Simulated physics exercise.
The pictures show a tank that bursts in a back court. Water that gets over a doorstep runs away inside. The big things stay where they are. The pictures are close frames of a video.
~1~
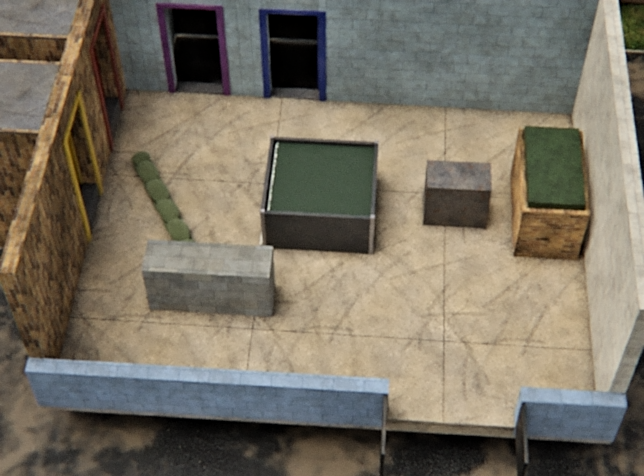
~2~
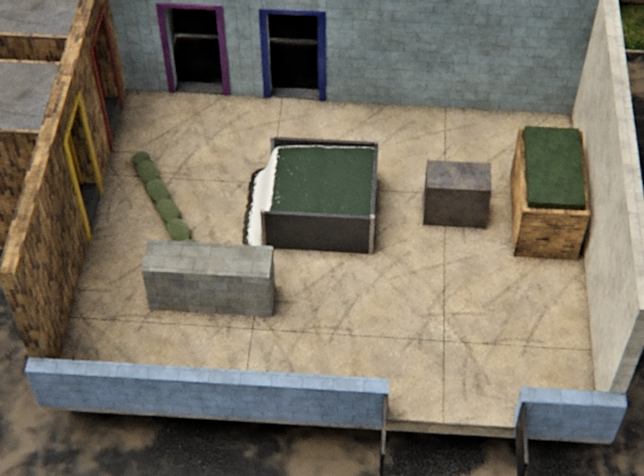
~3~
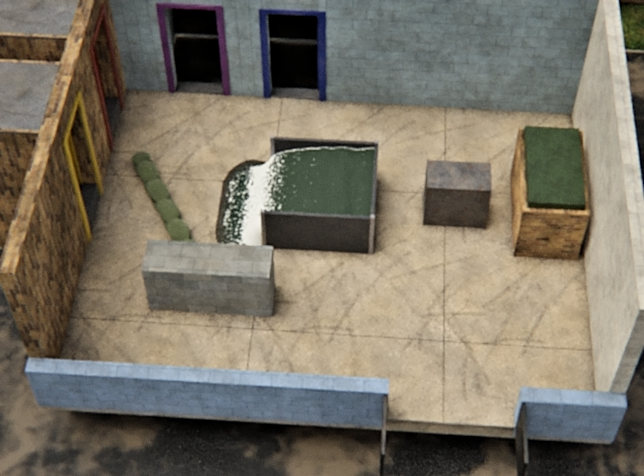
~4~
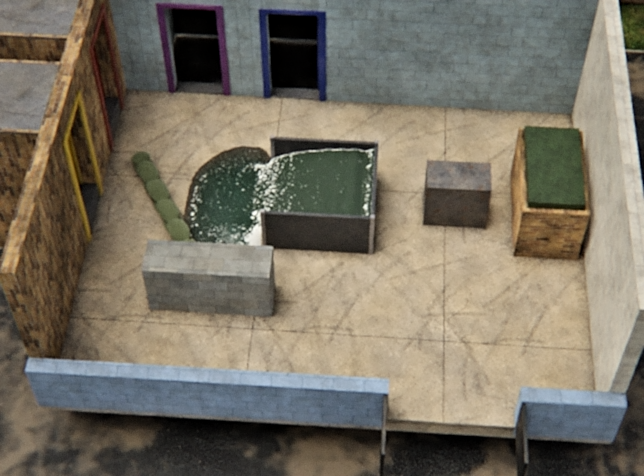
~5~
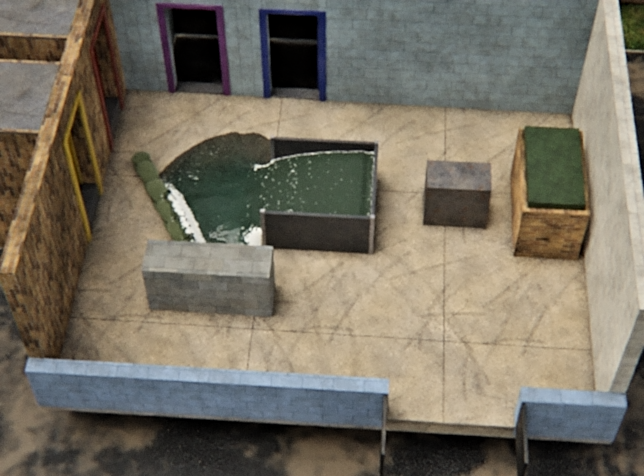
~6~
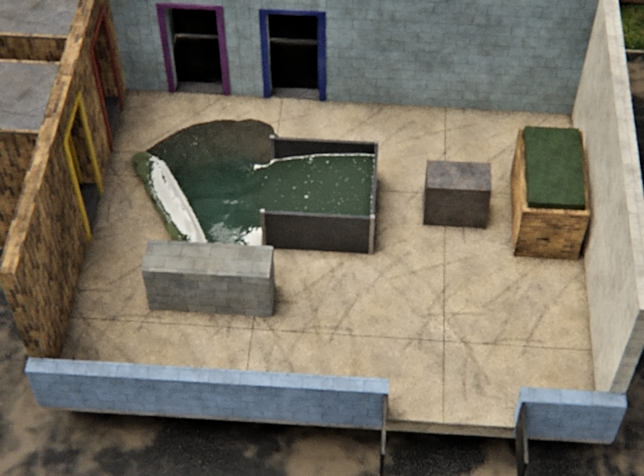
A walled back court with a pale paved floor is seen from high above by a still camera. A dark grey tank of green water sits mid-court, with a row of round green shapes and a grey block to its left, and a dark block and green-topped box to its right. Water bursts from the tank's left side, fans leftward across the paving in white foam, and washes against and over the green row.
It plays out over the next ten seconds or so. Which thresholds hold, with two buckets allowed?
The yellow door stays under that; the red door stays under that; the purple door takes more than that; the blue door takes more than that.
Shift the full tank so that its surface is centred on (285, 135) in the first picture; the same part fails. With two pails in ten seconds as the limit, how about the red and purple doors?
In short: The red door is over; the purple door passes that mark.
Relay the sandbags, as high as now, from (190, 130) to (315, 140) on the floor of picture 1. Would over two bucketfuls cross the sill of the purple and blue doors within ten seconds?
In short: Purple door is over; blue door keeps below it.
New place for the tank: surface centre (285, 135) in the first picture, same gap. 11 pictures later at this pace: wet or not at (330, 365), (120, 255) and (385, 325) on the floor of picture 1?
One after the other: No water, covered, dry.
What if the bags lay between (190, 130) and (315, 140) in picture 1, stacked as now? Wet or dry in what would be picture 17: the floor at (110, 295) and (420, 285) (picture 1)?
As listed: Covered, free of water.
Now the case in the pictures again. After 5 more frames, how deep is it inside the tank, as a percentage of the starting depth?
Some 40 per cent.
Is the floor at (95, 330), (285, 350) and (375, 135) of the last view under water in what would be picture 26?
As listed: Under water, free of water, free of water.
A moment on, water covers 25 % of the floor; the yellow door wet at the sill, nothing in, the red door wet at the sill, nothing in, the purple door wet at the sill, nothing in, the blue door not reached.
Next, water covers 30 % of the floor; the yellow door wet at the sill, nothing in, the red door wet at the sill, nothing in, the purple door under two buckets in, the blue door wet at the sill, nothing in.
Then, water covers 40 % of the floor; the yellow door wet at the sill, nothing in, the red door under two buckets in, the purple door far over two buckets in, the blue door wet at the sill, nothing in.
Later, water covers 80 % of the floor; the yellow door wet at the sill, nothing in, the red door under two buckets in, the purple door far over two buckets in, the blue door over two buckets in.
In the end, water covers 95 % of the floor; the yellow door wet at the sill, nothing in, the red door under two buckets in, the purple door far over two buckets in, the blue door over two buckets in.
